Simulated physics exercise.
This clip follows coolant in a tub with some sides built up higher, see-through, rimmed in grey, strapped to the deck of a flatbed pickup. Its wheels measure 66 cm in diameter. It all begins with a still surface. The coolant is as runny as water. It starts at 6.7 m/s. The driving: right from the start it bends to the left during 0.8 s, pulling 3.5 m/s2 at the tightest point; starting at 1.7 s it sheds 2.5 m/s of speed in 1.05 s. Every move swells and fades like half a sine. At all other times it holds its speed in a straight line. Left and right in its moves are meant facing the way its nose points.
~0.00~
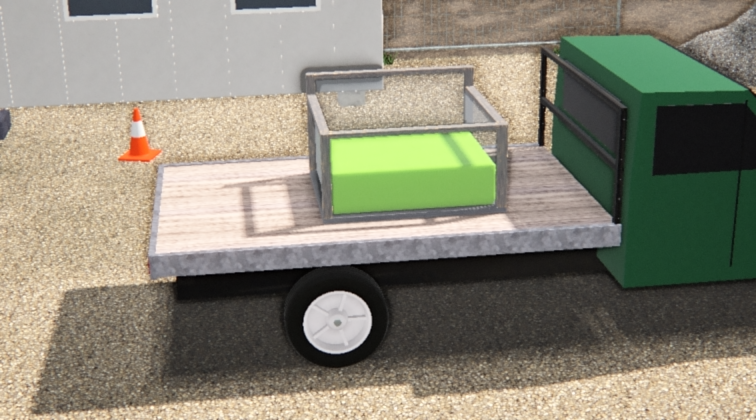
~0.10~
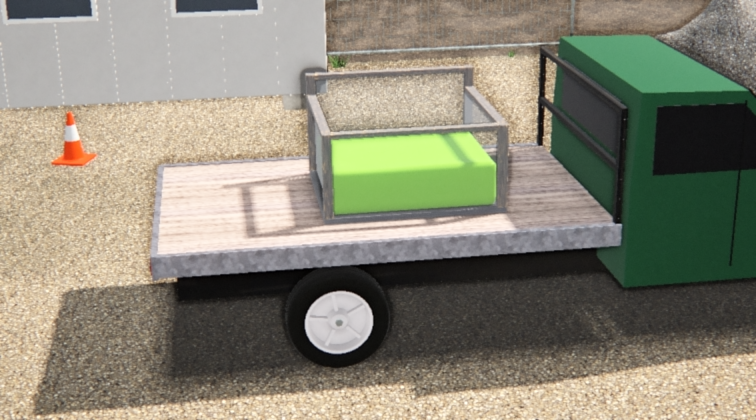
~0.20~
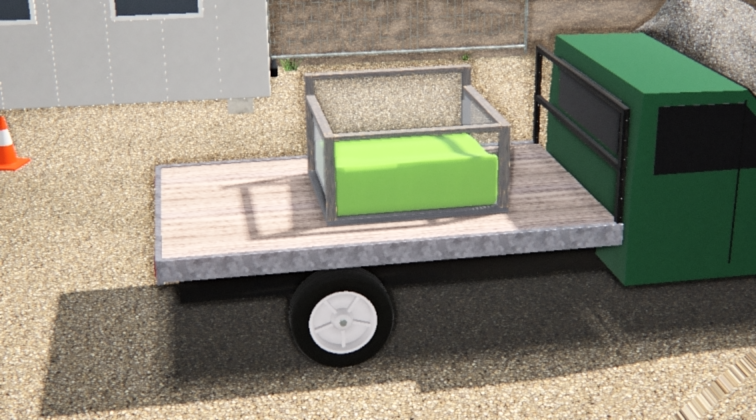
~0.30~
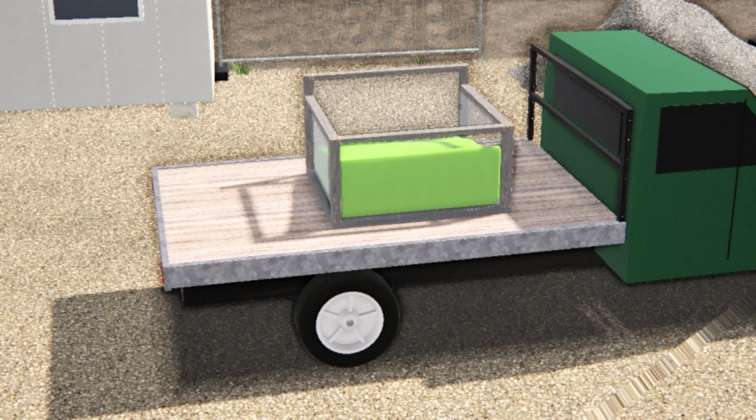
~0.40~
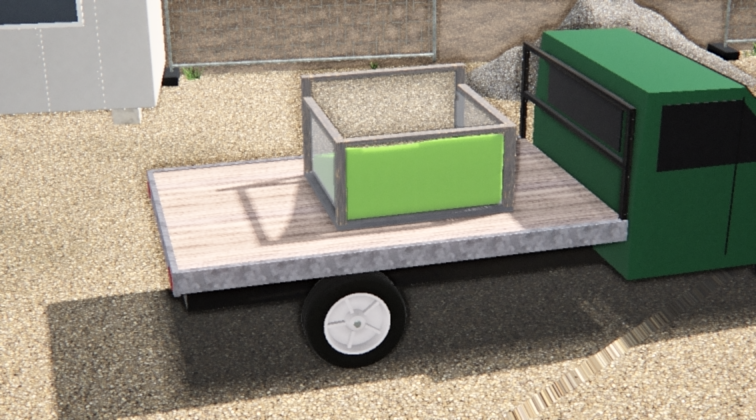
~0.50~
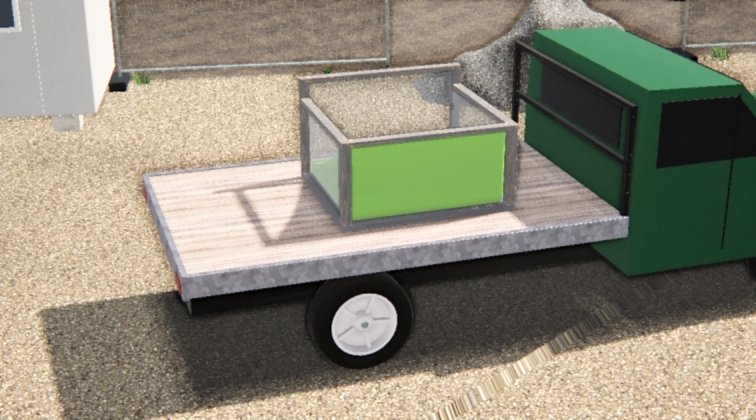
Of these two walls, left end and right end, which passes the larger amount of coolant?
The right end lets out more.
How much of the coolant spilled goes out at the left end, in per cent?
Some 0 per cent of it.
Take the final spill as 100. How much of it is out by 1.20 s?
Some 0 per cent by then.
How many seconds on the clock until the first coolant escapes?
At about 1.6 s.
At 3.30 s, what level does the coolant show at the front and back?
About 18 cm in front and 50 cm behind.
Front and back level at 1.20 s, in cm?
About 36 cm in front and 34 cm behind.
After 1.20 s it stands 34 cm high behind and 37 cm in front; all of it is still inside.
After 2.20 s it stands 16 cm high behind and 49 cm in front; 3 per cent has gone over the far side.
After 3.30 s it stands 49 cm high behind and 19 cm in front; 5 per cent has gone over the far side and the right end.
After 5.74 s 10 per cent has gone over the near side and the right end, a little elsewhere; the right end has passed 3 per cent and the left end 0.
